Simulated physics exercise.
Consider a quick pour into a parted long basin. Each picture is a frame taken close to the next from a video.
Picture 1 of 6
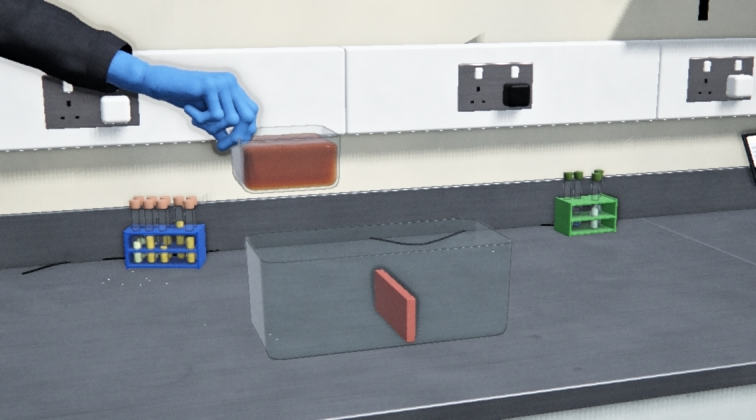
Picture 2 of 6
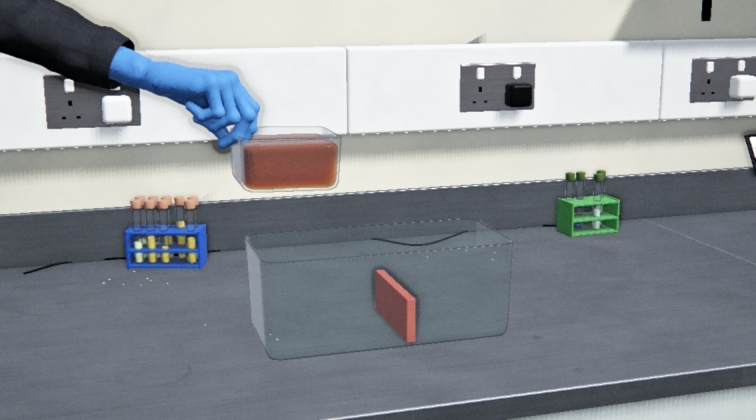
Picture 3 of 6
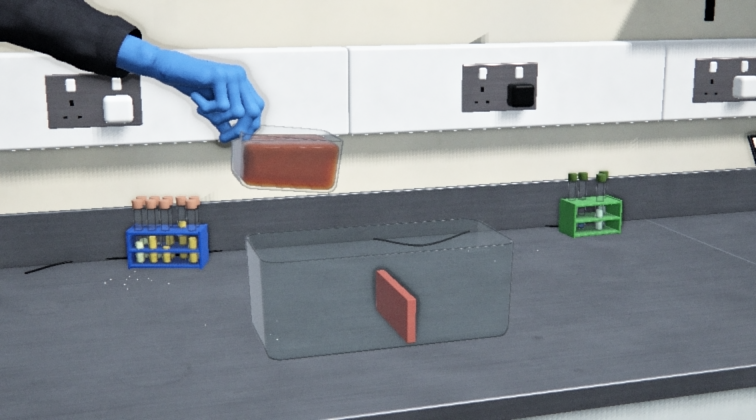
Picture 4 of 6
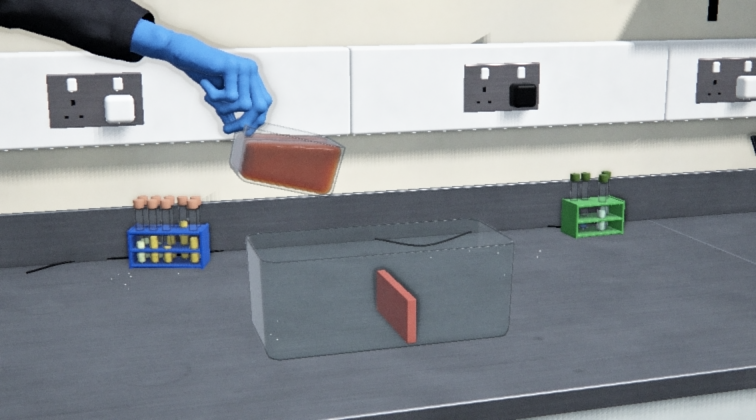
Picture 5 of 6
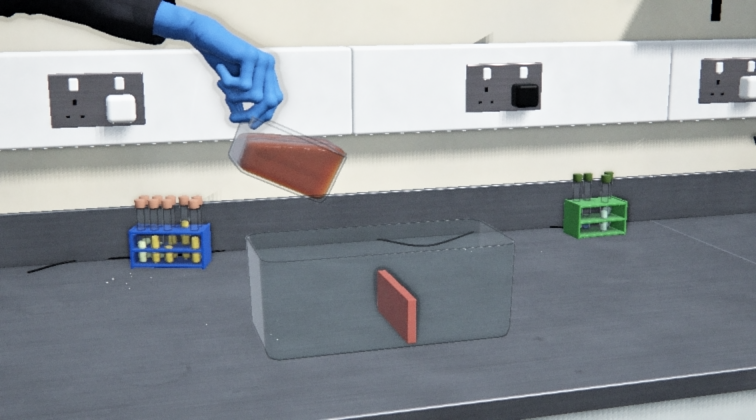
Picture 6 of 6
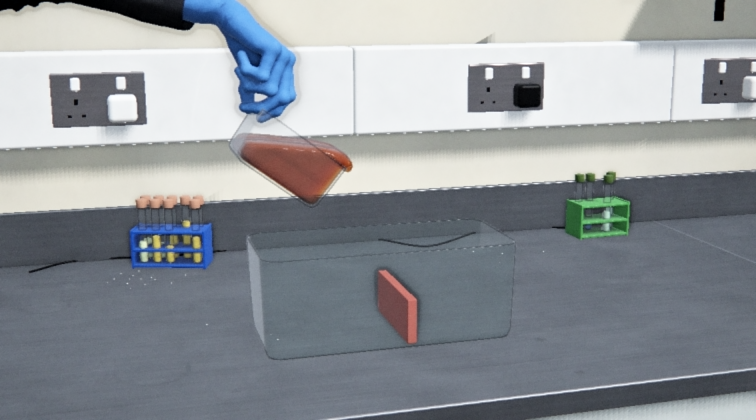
A laboratory bench with a dark grey top is seen from slightly above, with white trunking and sockets along the wall behind. A blue-gloved hand at upper left holds a small clear container of reddish-brown liquid above a long transparent basin with a red divider, between blue and green test-tube racks. The hand tilts the container steadily rightward until liquid bulges over its right rim, while the view shifts very slightly.
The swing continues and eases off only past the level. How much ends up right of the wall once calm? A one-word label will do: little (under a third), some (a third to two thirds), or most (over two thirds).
Little.
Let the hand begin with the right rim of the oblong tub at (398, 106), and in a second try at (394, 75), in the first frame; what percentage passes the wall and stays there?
85 and 85 in a hundred.
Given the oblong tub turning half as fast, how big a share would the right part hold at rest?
Roughly 20 in a hundred.
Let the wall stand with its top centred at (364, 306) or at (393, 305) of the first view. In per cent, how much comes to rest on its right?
Roughly 60 % and then 25 %.
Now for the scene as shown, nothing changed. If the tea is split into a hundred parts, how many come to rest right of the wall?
Share: Roughly 5 %.
A moment on, the oblong tub is tipped right over and 11 per cent is still to pour, 57 is left of the wall and 3 right of it.
Next, the oblong tub is tipped right over and 1 per cent is still to pour, 88 is left of the wall and 4 right of it.
Then the oblong tub is tipped right over and 0 per cent is still to pour, 88 is left of the wall and 5 right of it.
Later the oblong tub is tipped right over and 0 per cent is still to pour, 88 is left of the wall and 6 right of it.
In the end 88 per cent lies left of the wall, 6 right of it and 6 outside.
